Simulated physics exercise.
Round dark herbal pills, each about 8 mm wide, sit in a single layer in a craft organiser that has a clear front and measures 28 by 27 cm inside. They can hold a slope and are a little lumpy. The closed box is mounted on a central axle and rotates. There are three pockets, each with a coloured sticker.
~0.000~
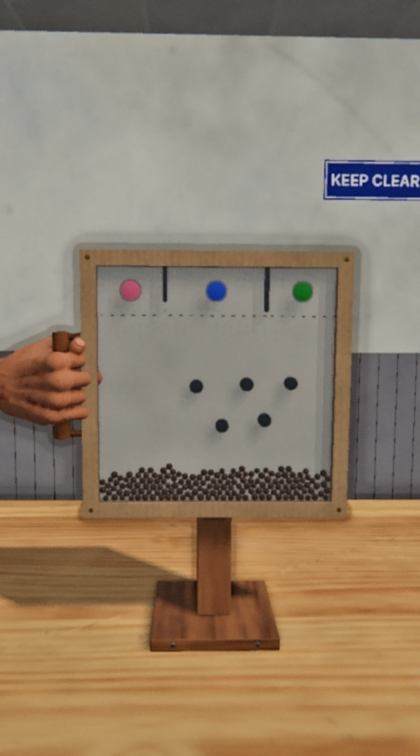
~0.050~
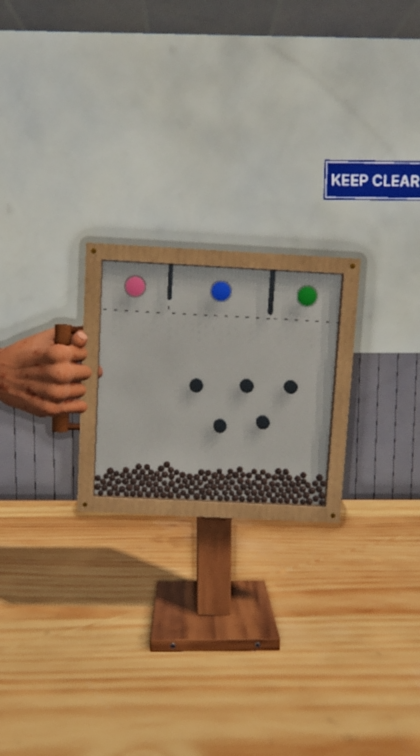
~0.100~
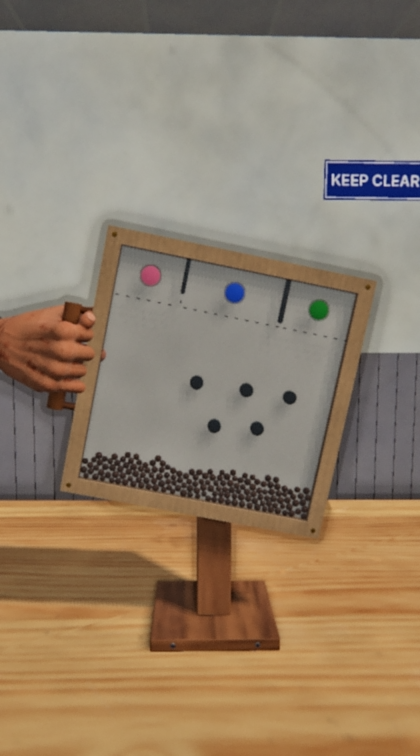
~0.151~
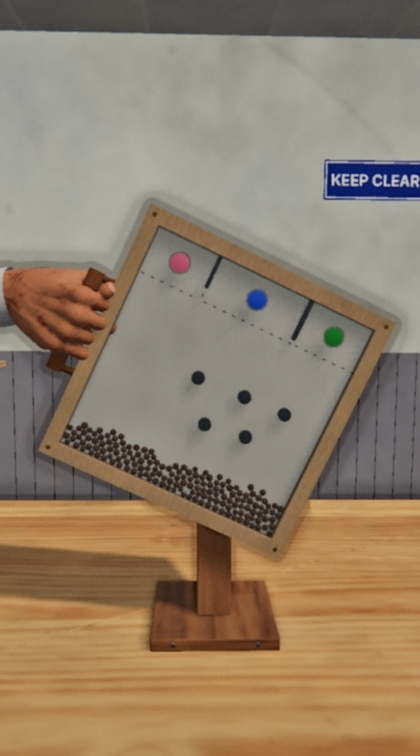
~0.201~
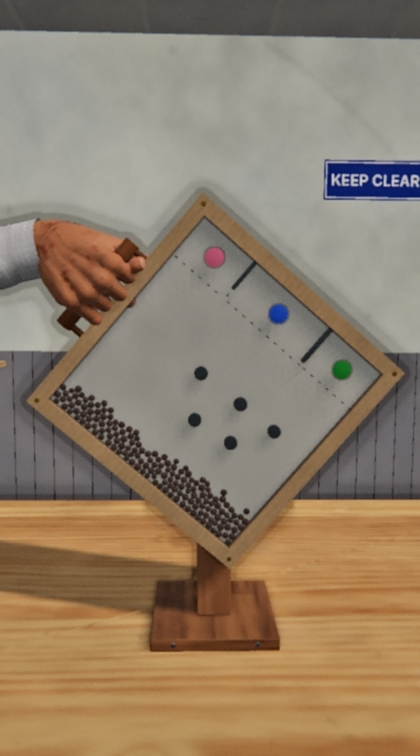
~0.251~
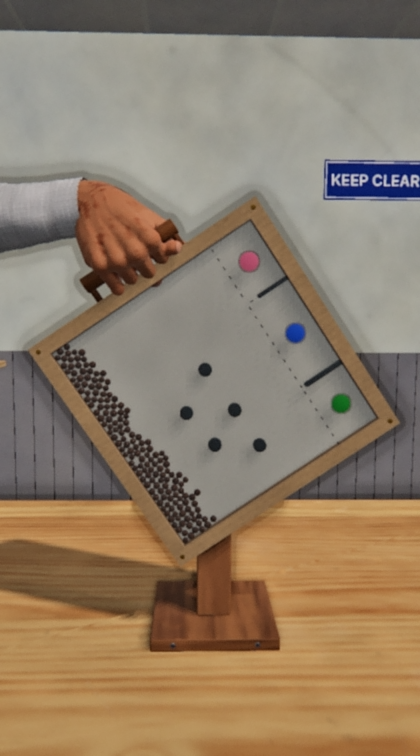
A square, clear-fronted box on a wooden stand rotates clockwise from level to a steep tilt as a hand turns it by its left handle, while the small dark balls inside shift with the box, banked along its lowered side.
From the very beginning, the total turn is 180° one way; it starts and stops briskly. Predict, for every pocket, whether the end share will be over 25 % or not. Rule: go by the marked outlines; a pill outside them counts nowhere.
Pink pocket: Not over; blue pocket: Over; green pocket: Over.
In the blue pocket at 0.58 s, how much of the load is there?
Around 0 percent.
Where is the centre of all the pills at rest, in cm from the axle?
Offset approx. 5 cm left, 11 cm below.
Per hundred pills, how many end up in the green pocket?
Roughly 45 per cent.
After 0.42 s, it stands 108° clockwise; the pills' middle is 11 cm left of and level with the centre; nothing in the marked areas.
After 0.58 s, it stands 158° clockwise; the pills' middle is 8 cm left of and 1 cm below the centre; green 10 %.
After 0.72 s, it stands 180° clockwise; the pills' middle is 7 cm left of and 6 cm below the centre; pink 5 %, blue 10 %, green 35 %.
At rest by 1.5 s, it stands 180° clockwise; pink 5 %, blue 35 %, green 45 %, elsewhere 15 %.
